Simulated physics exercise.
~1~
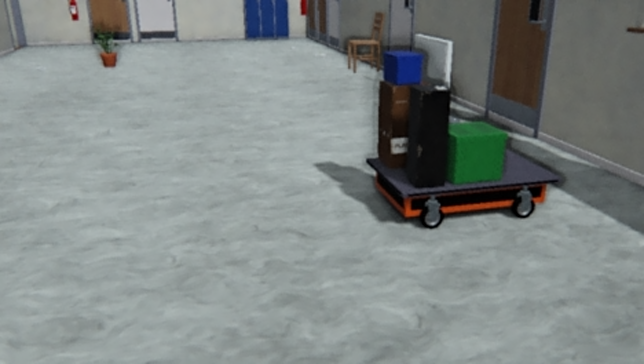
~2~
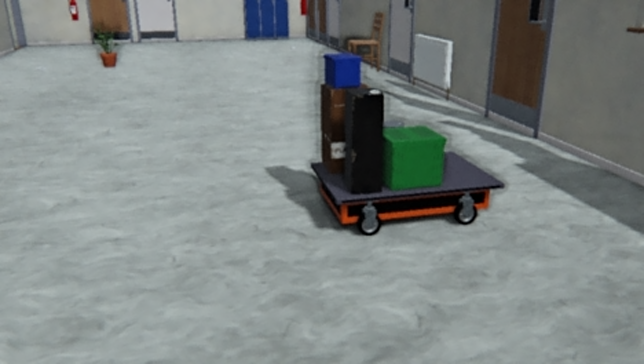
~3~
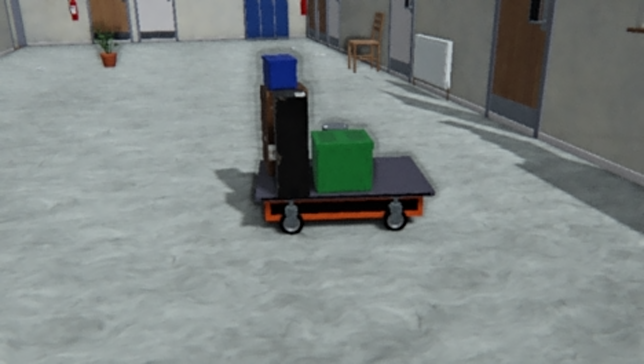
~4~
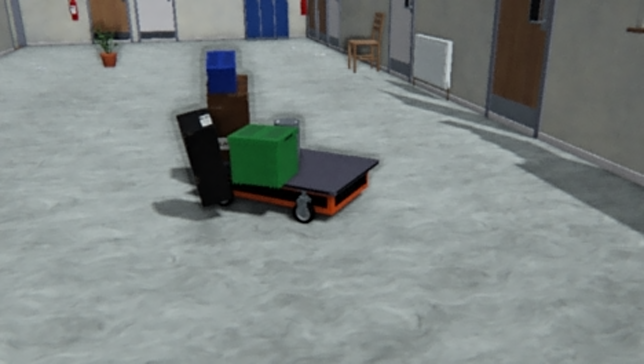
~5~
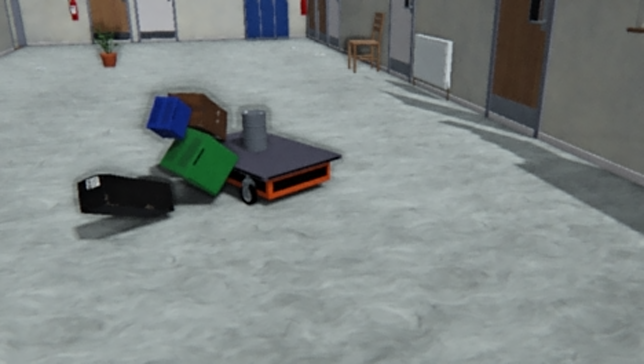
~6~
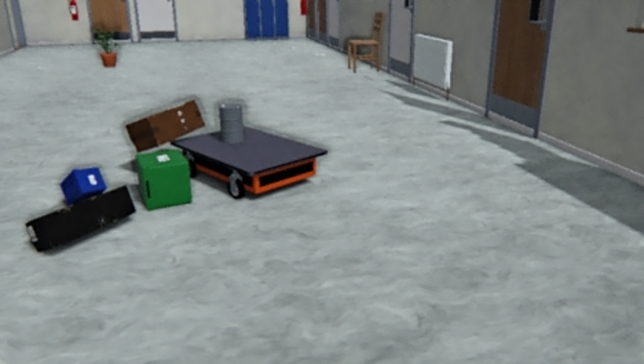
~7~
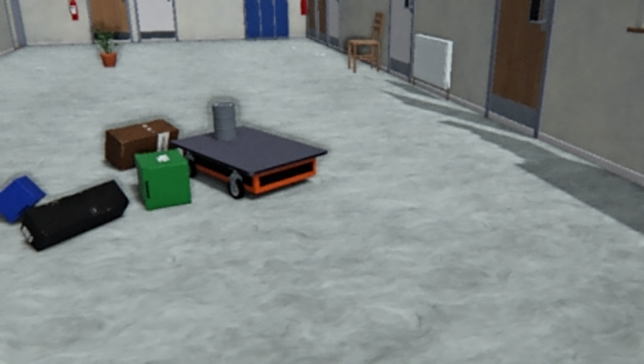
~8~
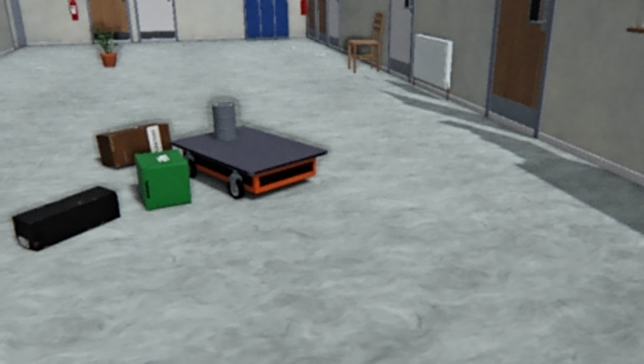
In a pale-floored corridor with doors, a chair and a potted plant, a flat orange-edged cart rolls left carrying upright black and brown boxes, a blue tote on top and a green tote. As the cart swings round, the load shifts toward the left edge and the black box leans off. The blue and green totes tumble after it, while the brown box tips over, uncovering a grey canister. The cart stops, and the blue tote rolls away left out of view. The black box, brown box and green tote lie toppled on the floor, while the canister stands on the deck.
